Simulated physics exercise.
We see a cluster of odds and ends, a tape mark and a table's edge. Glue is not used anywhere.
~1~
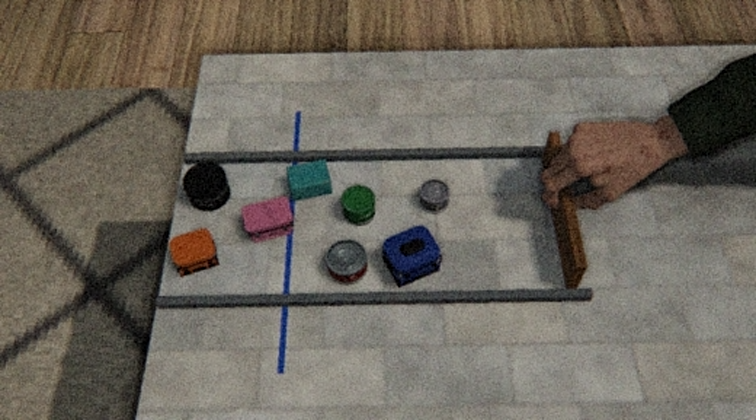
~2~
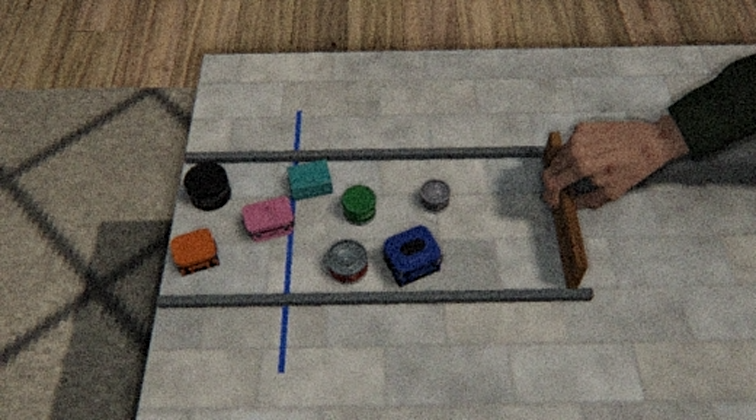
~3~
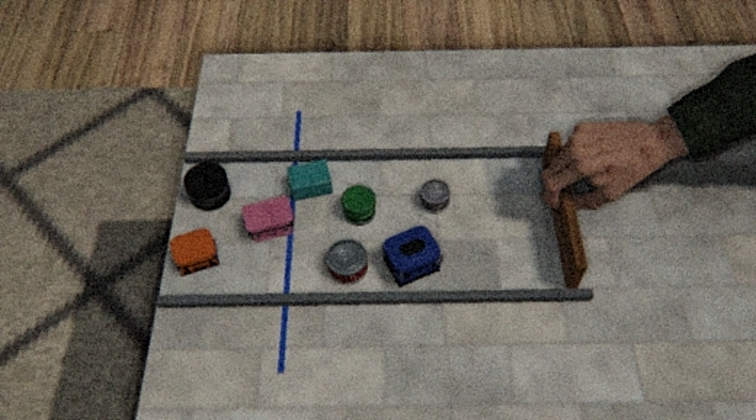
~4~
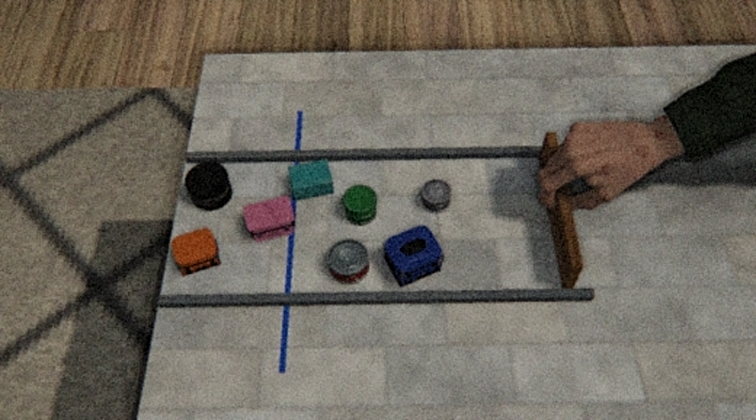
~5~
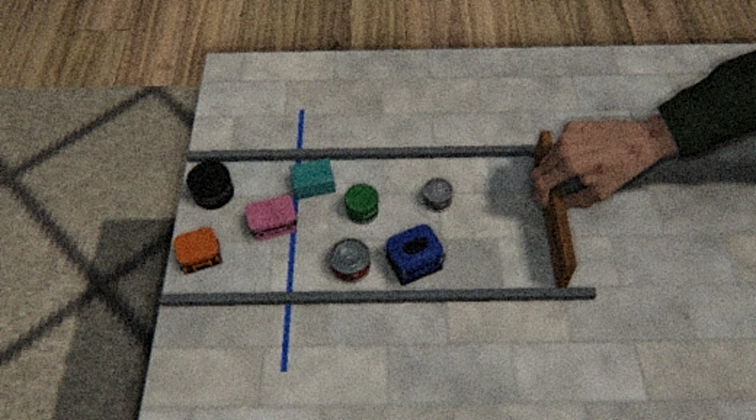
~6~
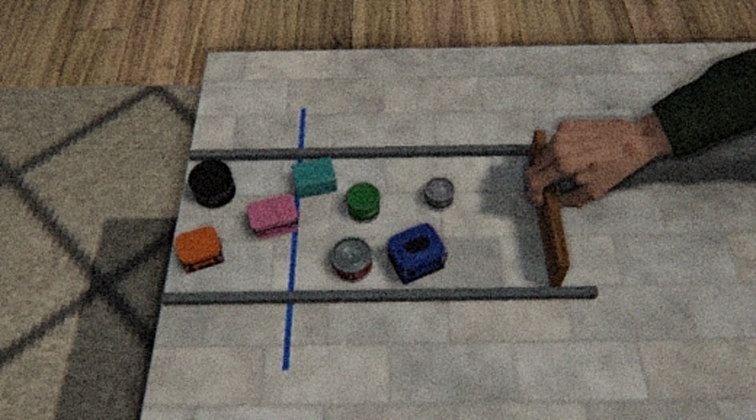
In the video, a hand holds a wooden board upright between two grey rails on a table and slides it slightly left, while the small coloured tins and blocks near a blue line stay in place, untouched.
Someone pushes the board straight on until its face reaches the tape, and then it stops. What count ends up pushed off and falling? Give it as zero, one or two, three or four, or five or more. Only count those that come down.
So the count of drops is nil, nothing goes.
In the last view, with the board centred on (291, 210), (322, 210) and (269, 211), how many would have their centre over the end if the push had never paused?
By position: 0 / 0 / 1.
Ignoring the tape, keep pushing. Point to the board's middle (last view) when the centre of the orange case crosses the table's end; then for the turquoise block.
Roughly (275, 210); for the second one, roughly (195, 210).
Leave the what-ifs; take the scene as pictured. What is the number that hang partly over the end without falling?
I get 1.
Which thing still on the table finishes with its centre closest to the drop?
The orange case is the one.
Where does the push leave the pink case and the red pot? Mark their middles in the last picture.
First: About (238, 220); second: About (225, 261).
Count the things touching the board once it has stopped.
The count in contact is 4.
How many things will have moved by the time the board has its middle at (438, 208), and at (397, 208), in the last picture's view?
Counts: 2, 4.
Soon after, none off yet; orange case at rest near (200, 250); black tub at rest near (213, 185); pink case at rest near (274, 218).
Then, none off yet; orange case at rest near (200, 250); black tub at rest near (213, 185); pink case moving near (268, 219).
At rest, the number that fall off is zero.
